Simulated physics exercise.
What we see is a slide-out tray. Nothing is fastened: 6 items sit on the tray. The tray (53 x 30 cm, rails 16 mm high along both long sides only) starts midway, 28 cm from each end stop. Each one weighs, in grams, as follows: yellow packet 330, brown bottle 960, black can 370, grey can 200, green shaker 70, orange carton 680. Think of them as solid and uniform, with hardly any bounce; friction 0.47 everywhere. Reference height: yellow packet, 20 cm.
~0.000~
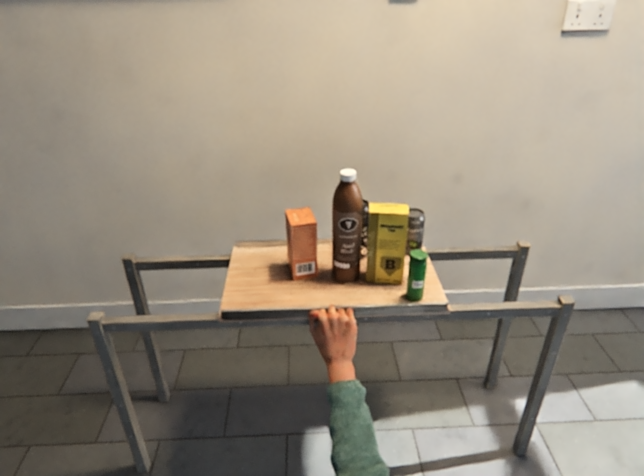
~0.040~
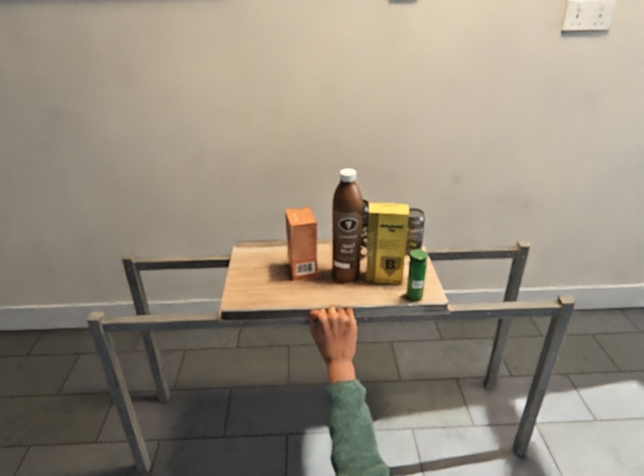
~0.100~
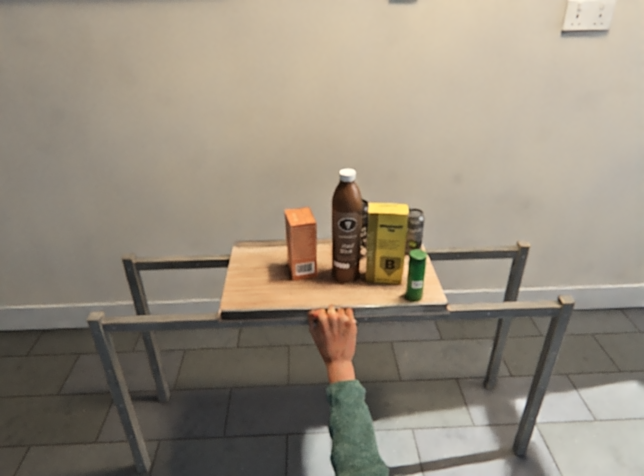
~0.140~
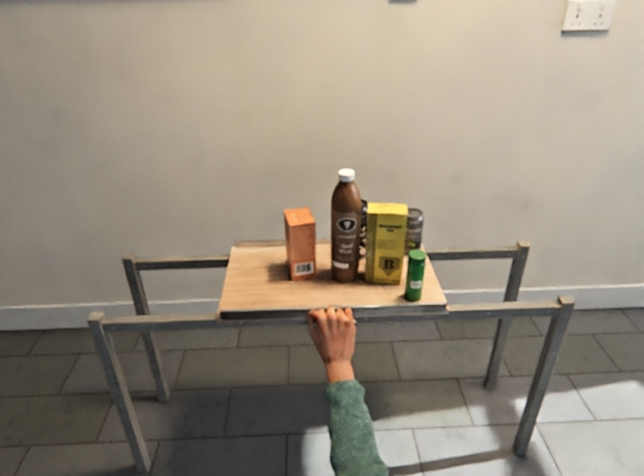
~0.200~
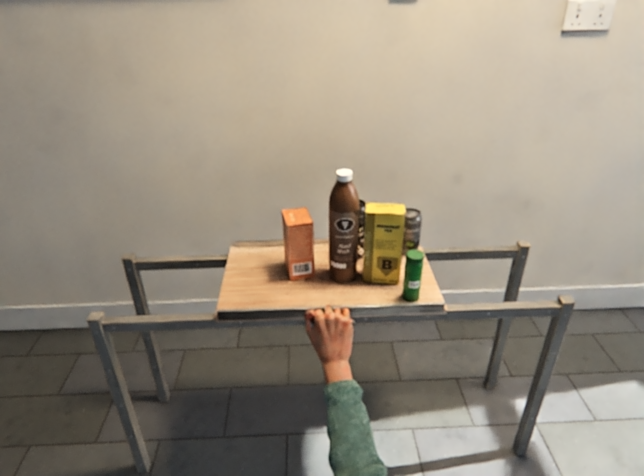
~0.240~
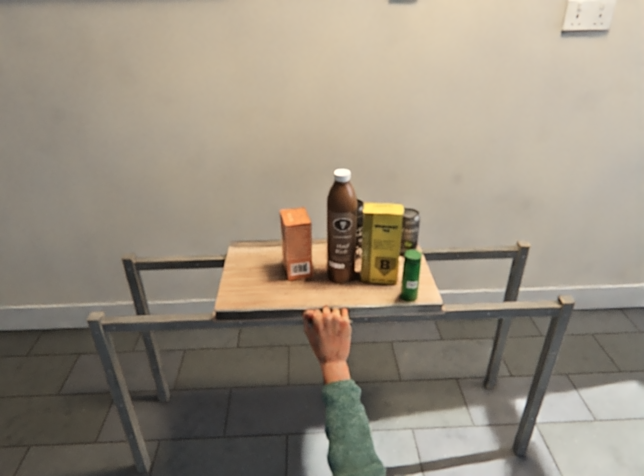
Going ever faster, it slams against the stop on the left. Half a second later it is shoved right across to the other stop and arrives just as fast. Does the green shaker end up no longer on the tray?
No. It rides it out.
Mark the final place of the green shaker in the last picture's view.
It settles at around (501, 285).
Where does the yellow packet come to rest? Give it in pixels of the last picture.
Its centre ends close to (501, 241) in the last view.
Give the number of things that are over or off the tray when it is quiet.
Total: 3.
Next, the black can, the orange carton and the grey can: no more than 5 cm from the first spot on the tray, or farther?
Well, the black can remains where it was; the orange carton winds up somewhere else; and the grey can remains where it was.
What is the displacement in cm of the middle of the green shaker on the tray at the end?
Displacement: Approx. 8 cm.
After 1.24 s, tray has slid 28 cm left; green shaker on its side near (258, 296); brown bottle leaning 24°; black can leaning 18°.
After 2.44 s, tray has slid 13 cm left; green shaker on its side near (322, 293); brown bottle on its side; orange carton on its side.
At rest (5.0 s), tipped over on the tray, brown bottle, green shaker and orange carton; the other 3 in place, give or take 5 cm. In the last view, green shaker near (501, 285).
